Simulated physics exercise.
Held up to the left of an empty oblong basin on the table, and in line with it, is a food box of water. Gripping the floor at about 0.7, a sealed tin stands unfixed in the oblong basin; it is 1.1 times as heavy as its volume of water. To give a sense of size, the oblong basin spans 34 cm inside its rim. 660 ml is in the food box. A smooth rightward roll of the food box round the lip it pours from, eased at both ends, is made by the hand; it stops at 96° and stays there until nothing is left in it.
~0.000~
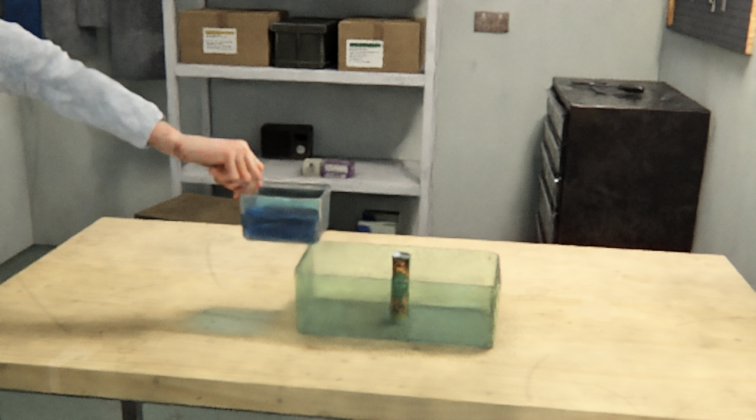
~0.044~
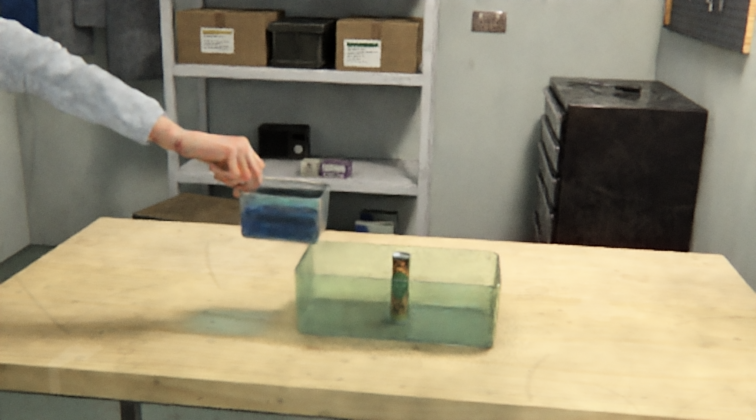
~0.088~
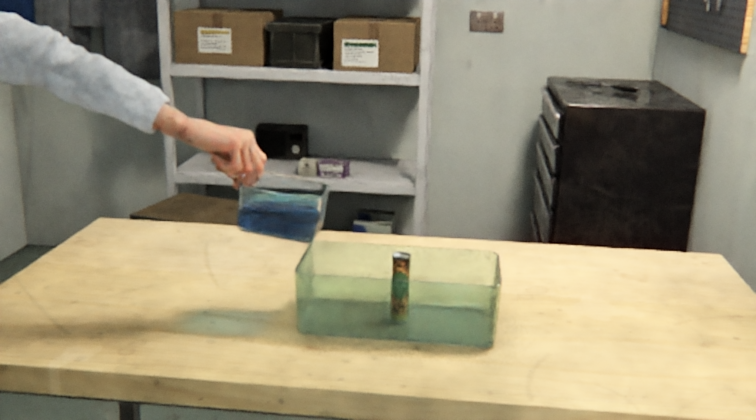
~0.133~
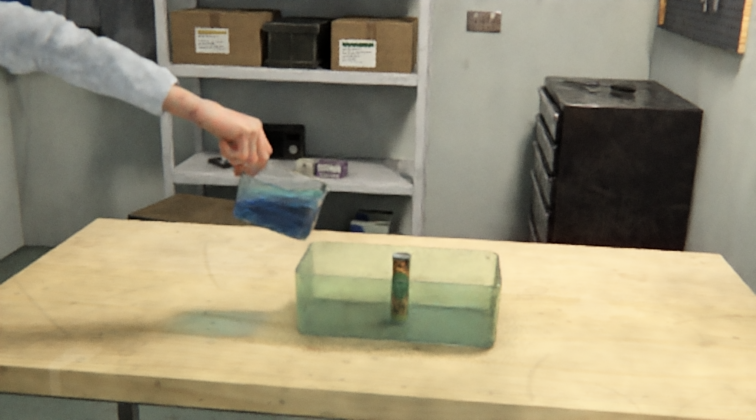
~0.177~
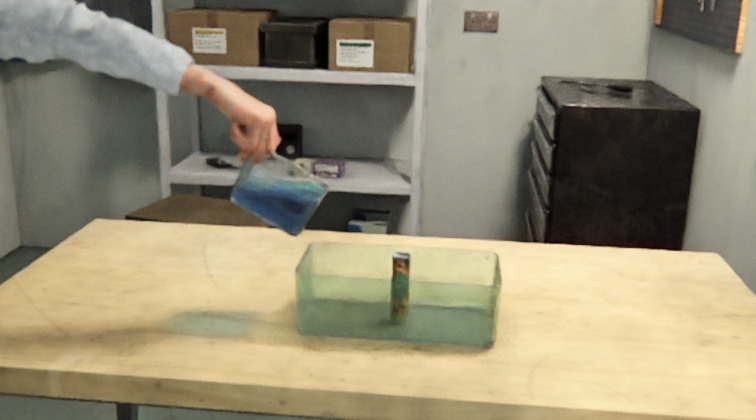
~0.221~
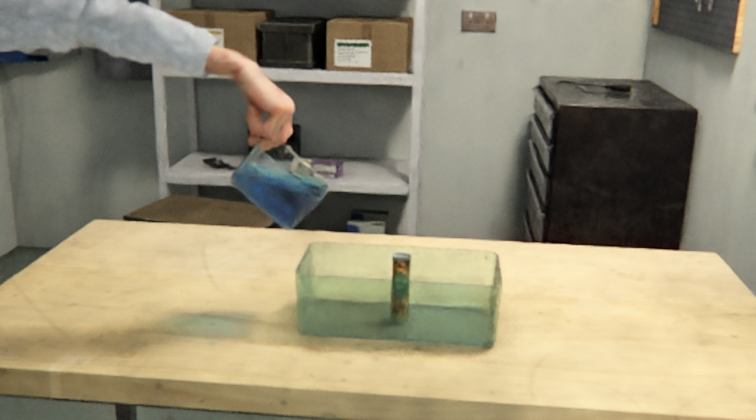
A hand held a clear box of blue water above and to the left of a glass basin with a small upright tin inside, then smoothly tilted the box to the right.
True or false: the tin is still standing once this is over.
False.
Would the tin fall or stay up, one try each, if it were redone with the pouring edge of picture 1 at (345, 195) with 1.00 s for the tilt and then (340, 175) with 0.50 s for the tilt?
Try 1: Still standing; try 2: Still standing.
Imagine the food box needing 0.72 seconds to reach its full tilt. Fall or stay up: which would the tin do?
In that case the tin overturns.
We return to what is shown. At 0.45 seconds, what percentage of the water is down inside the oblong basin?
Close to 4 in a hundred.
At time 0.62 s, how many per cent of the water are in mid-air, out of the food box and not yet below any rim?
Airborne fraction: Approx. 22 %.
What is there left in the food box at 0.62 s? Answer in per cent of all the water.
10 in a hundred, give or take.
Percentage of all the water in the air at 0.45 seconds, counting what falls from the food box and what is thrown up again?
Close to 48 in a hundred.
By 0.45 s the tilt is 95° and 48 per cent is still to pour; the tin stands where it began.
By 0.62 s the tilt is 96° and 10 per cent is still to pour; the tin leans 7°.
By 0.80 s the tilt is 96° and 3 per cent is still to pour; the tin lies on its side.
By 0.99 s the tilt is 96° and 1 per cent is still to pour; the tin lies on its side.
At rest the tin lies on its side.
